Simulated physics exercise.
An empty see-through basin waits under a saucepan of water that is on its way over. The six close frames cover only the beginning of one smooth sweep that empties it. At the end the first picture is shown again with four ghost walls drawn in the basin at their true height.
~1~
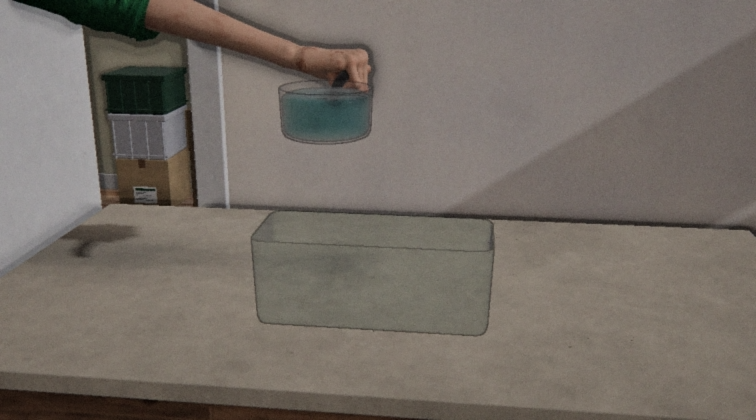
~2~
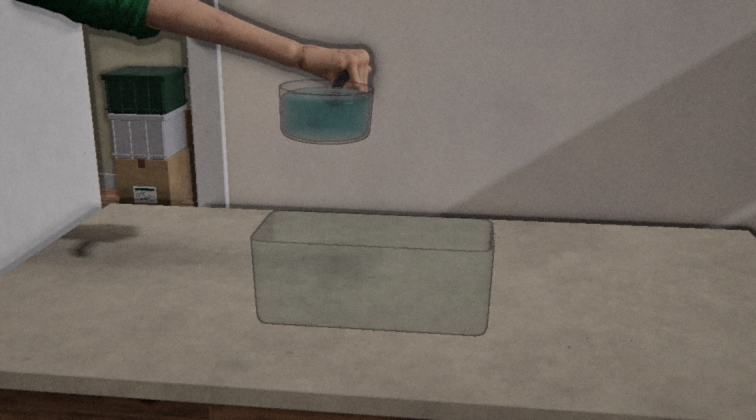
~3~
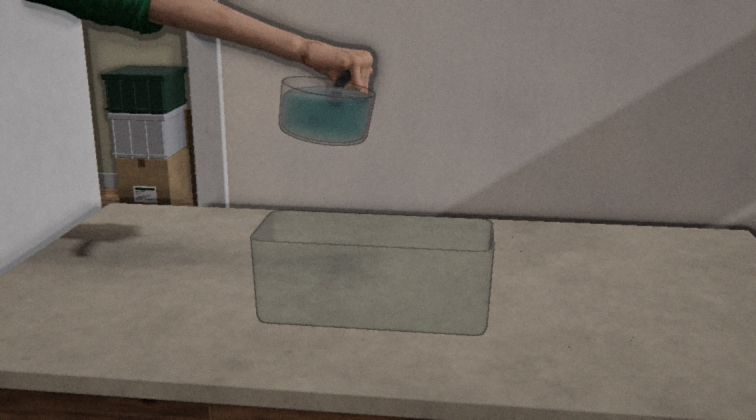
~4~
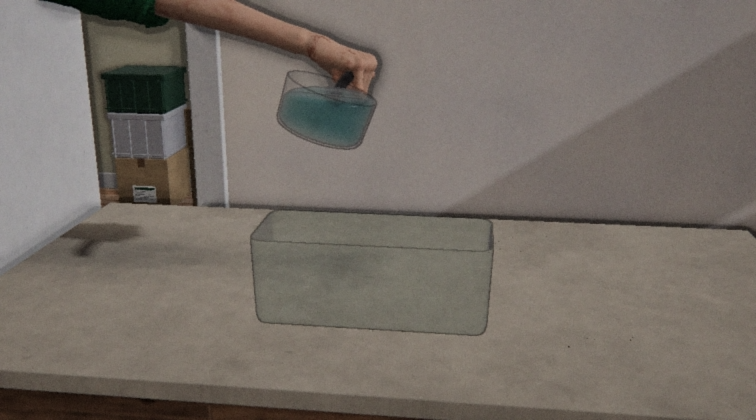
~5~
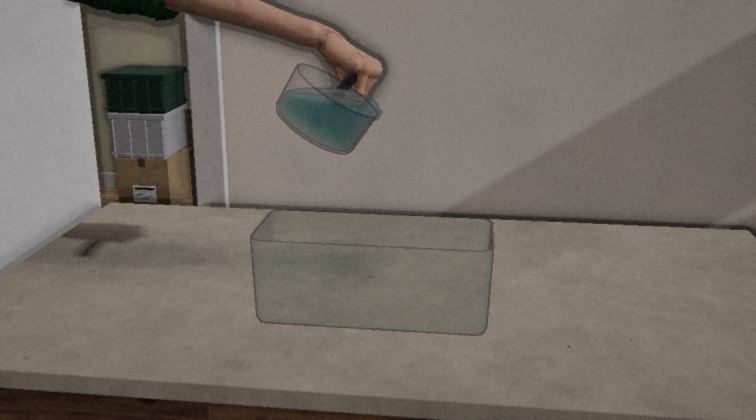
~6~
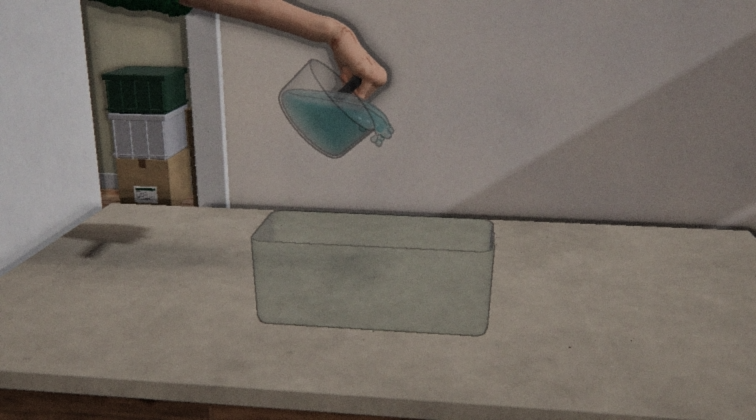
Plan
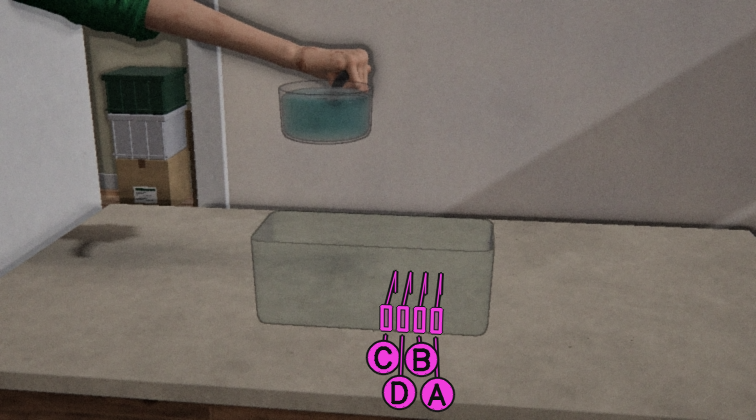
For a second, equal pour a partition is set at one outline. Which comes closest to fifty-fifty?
D.
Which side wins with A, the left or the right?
More ends on the left.
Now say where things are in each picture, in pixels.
The first frame shows upright, lip at (370, 88); basin from (258, 320) to (488, 334); nothing has left yet.
The second frame shows tipped about 2°, lip at (371, 89); nothing has left yet.
The third frame shows tipped about 9°, lip at (373, 94); nothing has left yet.
The fourth frame shows tipped about 19°, lip at (375, 103); nothing has left yet.
The fifth frame shows tipped about 32°, lip at (376, 114); water is over the lip, down to (376, 114).
The sixth frame shows tipped about 47°, lip at (374, 128); water is over the lip, down to (381, 142).
On the marked copy, A at (435, 338); B at (418, 337); C at (385, 335); D at (402, 336).
For slot A, about 81 % ends left of the wall and 16 % right of it; 4 % is lost outside.
For slot B, about 67 % ends left of the wall and 28 % right of it; 5 % is lost outside.
For slot C, about 35 % ends left of the wall and 64 % right of it.
For slot D, about 49 % ends left of the wall and 49 % right of it.
